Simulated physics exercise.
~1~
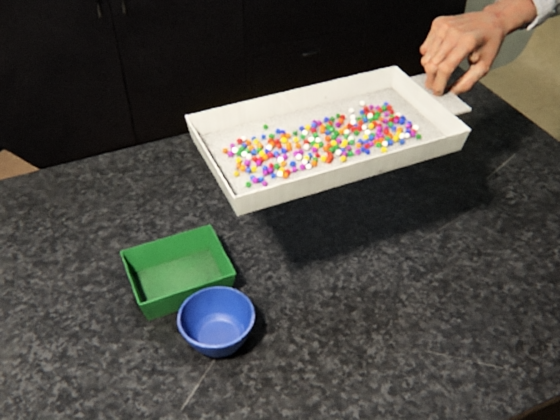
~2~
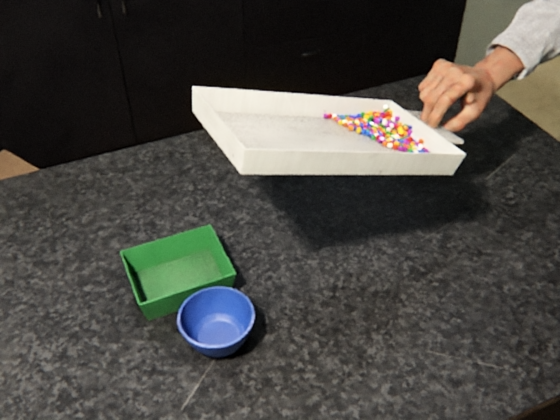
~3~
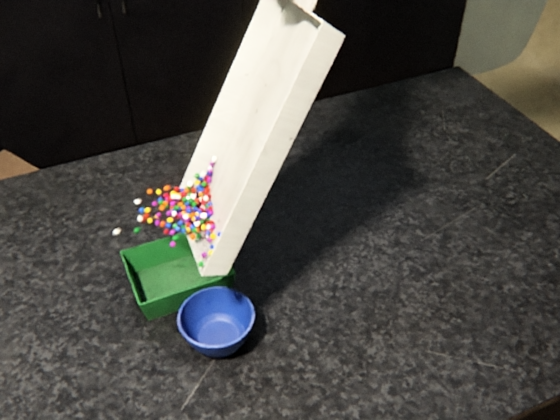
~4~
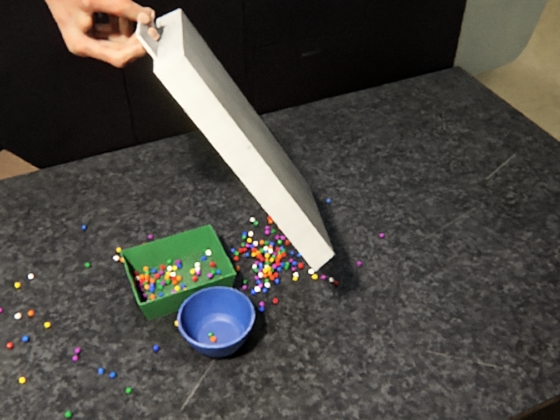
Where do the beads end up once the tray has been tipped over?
Many of the beads end up scattered on the table and a good share land in the green tin, while the blue bowl catches hardly any.
